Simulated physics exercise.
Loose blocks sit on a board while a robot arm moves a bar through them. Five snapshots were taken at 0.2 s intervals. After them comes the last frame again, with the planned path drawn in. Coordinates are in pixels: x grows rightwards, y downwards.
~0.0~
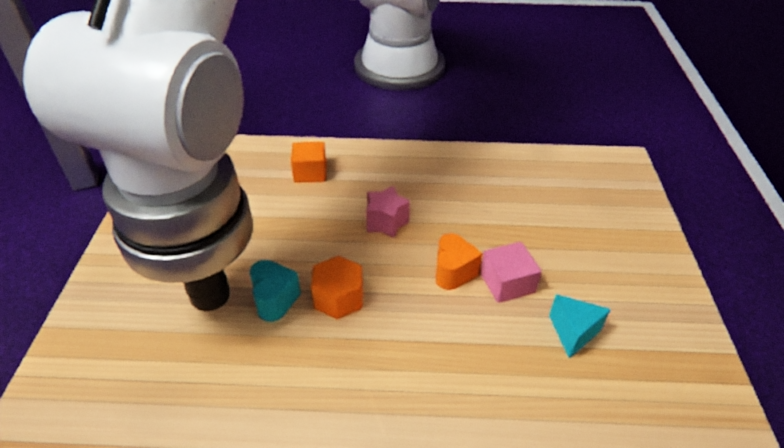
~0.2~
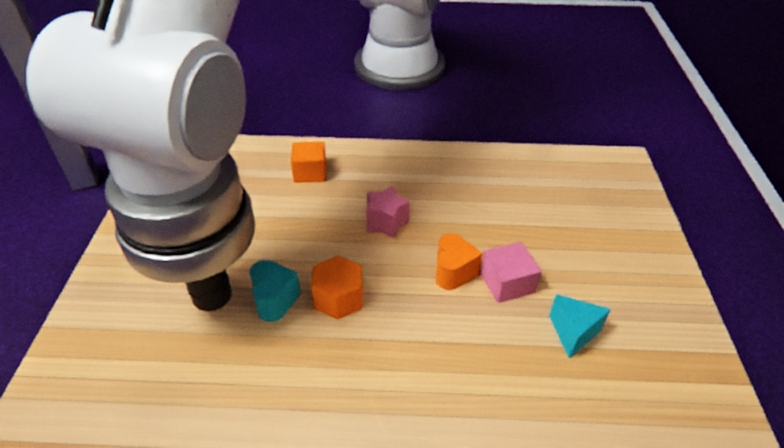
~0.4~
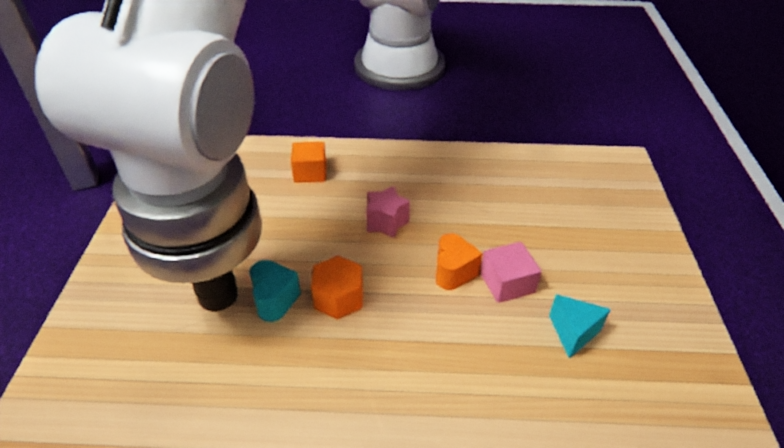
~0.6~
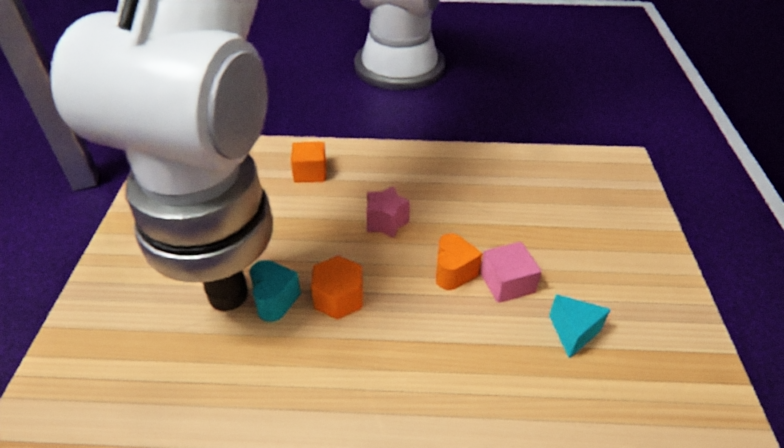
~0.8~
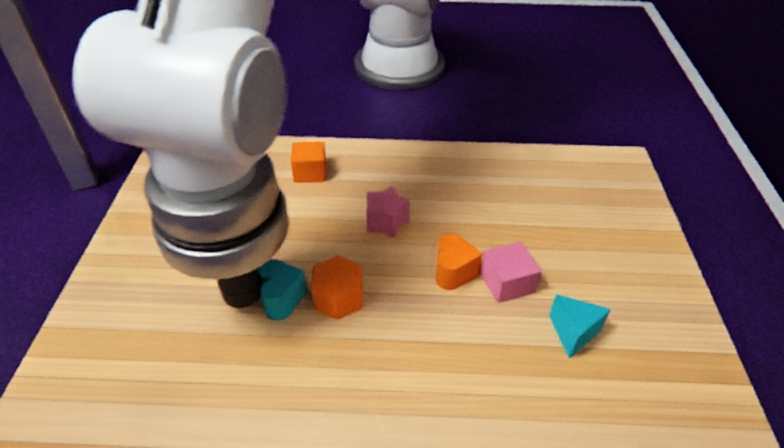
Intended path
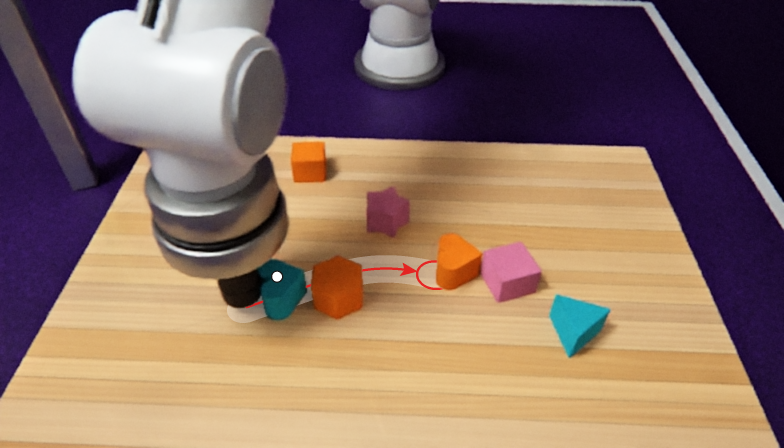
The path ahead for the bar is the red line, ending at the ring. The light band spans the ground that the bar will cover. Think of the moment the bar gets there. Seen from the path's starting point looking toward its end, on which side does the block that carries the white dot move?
It gets pushed left.
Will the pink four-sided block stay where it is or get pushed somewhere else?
The pink four-sided block changes place.
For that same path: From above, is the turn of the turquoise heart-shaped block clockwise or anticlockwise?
The twist is anticlockwise.
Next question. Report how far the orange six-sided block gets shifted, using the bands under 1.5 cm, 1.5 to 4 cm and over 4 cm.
It's set to move over 4 cm.
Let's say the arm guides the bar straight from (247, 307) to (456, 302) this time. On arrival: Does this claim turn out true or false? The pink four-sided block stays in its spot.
False
The drawn path runs from (247, 307) over (311, 285) and (372, 269) to (435, 275); the dot is on the turquoise heart-shaped block.
On the path given first. One third of the way, bar at (309, 272); turquoise heart-shaped block at (342, 254); orange six-sided block at (376, 276), turned 30° clockwise.
Two thirds of the way, bar at (372, 256); turquoise heart-shaped block at (402, 236); orange six-sided block at (395, 279), turned 60° clockwise.
At the end, bar at (436, 261); turquoise heart-shaped block at (441, 229), turned 60° anticlockwise; orange six-sided block at (404, 282), turned 95° clockwise; orange heart-shaped block at (479, 250), turned 30° clockwise; pink four-sided block at (524, 261), turned 15° clockwise.
